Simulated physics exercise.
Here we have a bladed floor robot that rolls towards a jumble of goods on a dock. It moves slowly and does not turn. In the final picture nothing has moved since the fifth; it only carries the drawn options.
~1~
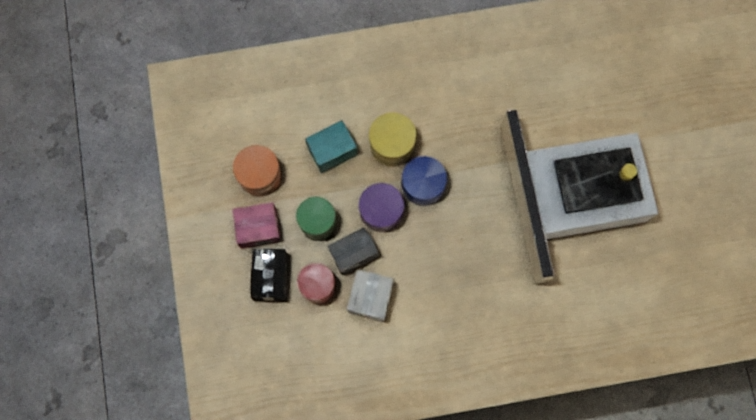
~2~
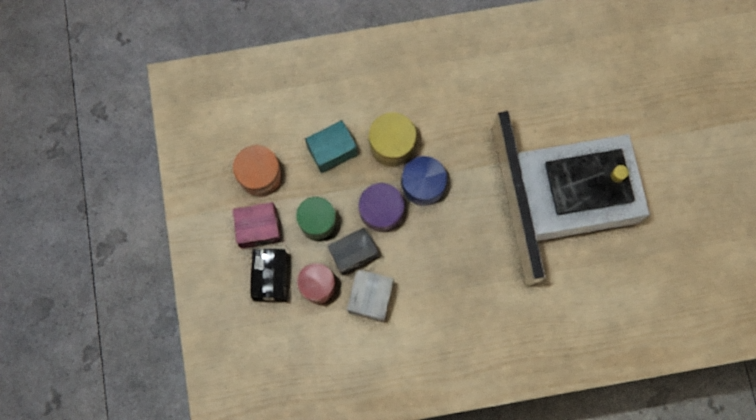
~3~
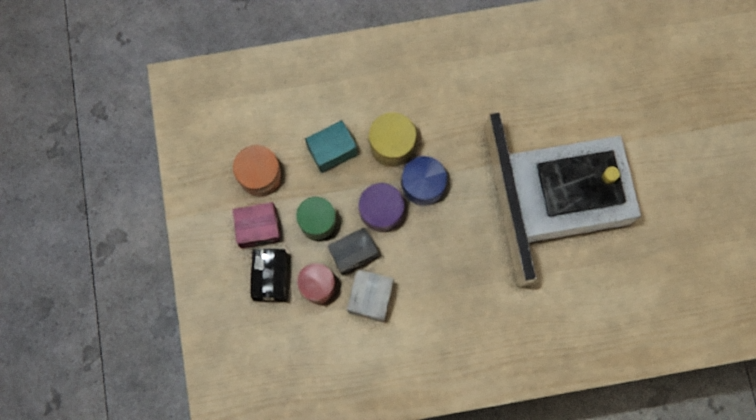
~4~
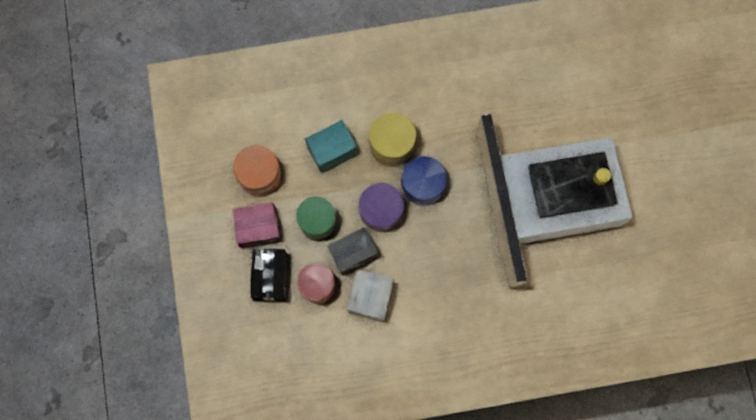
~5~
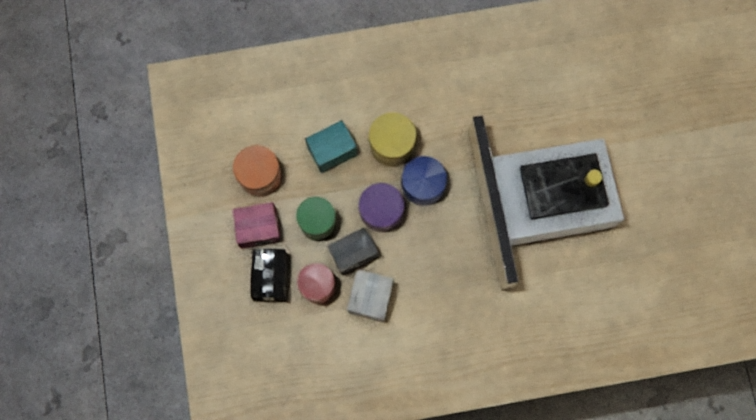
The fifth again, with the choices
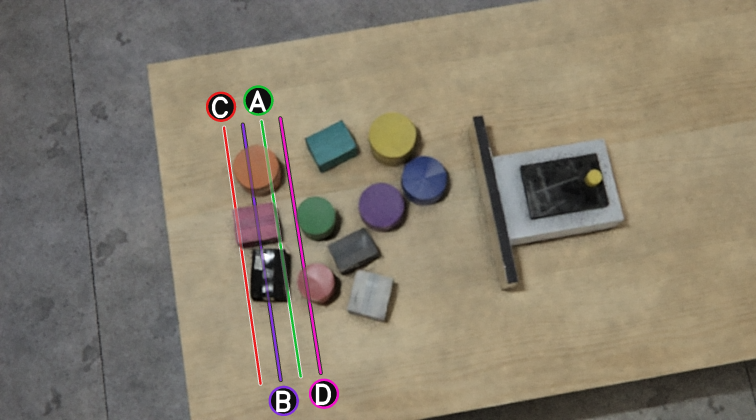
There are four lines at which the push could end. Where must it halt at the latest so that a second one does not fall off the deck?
Stop at C.
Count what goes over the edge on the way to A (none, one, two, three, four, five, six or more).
By then, none.
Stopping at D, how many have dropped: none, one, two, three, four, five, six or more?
The count is none.
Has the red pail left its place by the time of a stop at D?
Yes.
On the marked copy, A at (280, 245); B at (261, 248); C at (242, 251); D at (300, 241).
With C. Early on, robot (468, 202); yellow pail (361, 138); turquoise crate (317, 147).
Further on, robot (377, 218); black parcel (228, 296); pink parcel (232, 226).
At the end, robot (304, 230); black parcel over the edge; pink parcel (173, 229); one fallen.
As for the rest, A is within the limit but short; B is within the limit but short; D is within the limit but short.
